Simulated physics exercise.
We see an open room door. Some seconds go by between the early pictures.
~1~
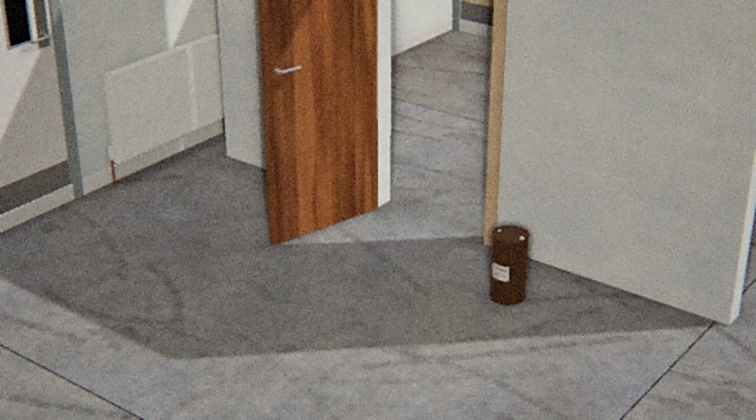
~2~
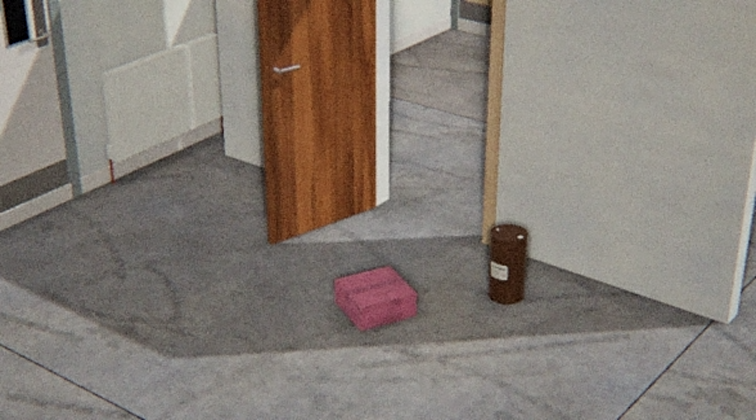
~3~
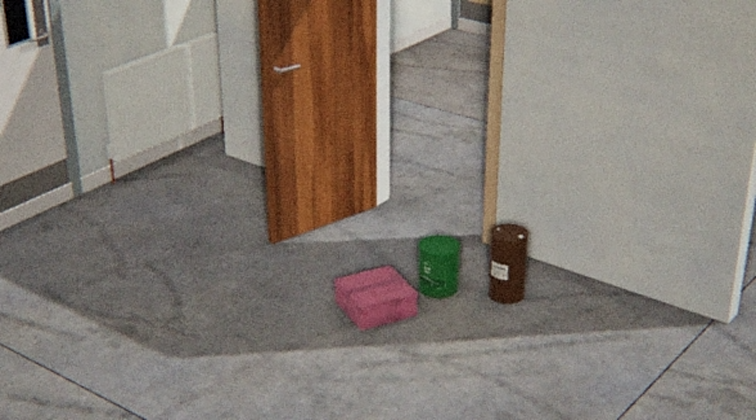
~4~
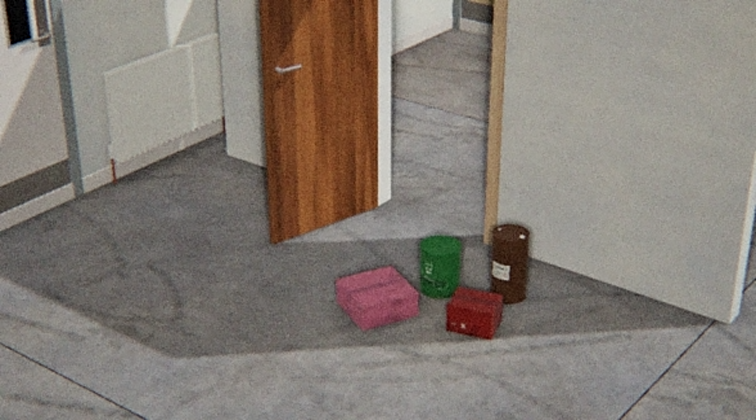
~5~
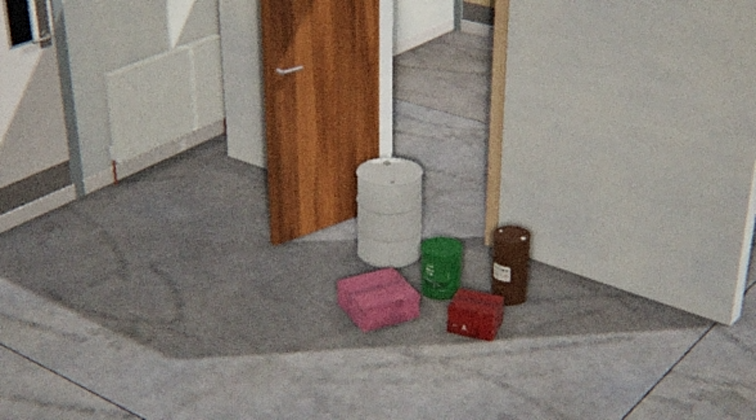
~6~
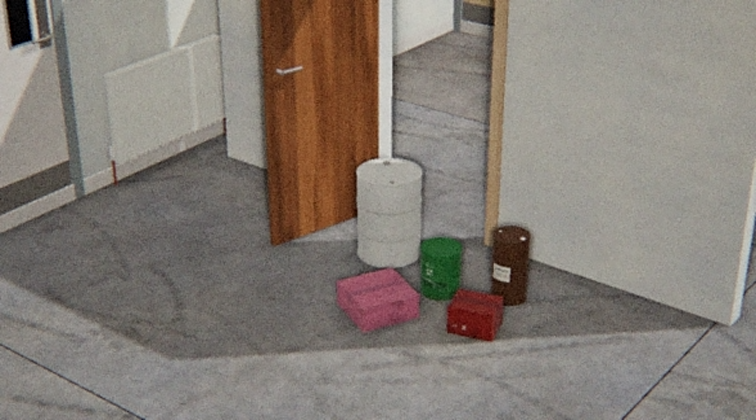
To begin with, a wooden door stands wide open with only a brown canister on the grey floor nearby. A pink box appears to its left, then a green pail between them, a red box in front, and a tall white drum behind, while the door stays still.
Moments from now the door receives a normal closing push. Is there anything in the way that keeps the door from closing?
Yes, result: Still open.
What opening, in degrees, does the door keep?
Near 65° open.
Then, 0.40 s past the last view, door 96° open.
Then, 0.60 s past the last view, door 87° open.
Then, 0.80 s past the last view, door 77° open.
Then, 1.00 s past the last view, door 66° open.
Finally, door 65° open; all 5 still in place. Final places as the last picture's camera would see them, white drum near (392, 213).
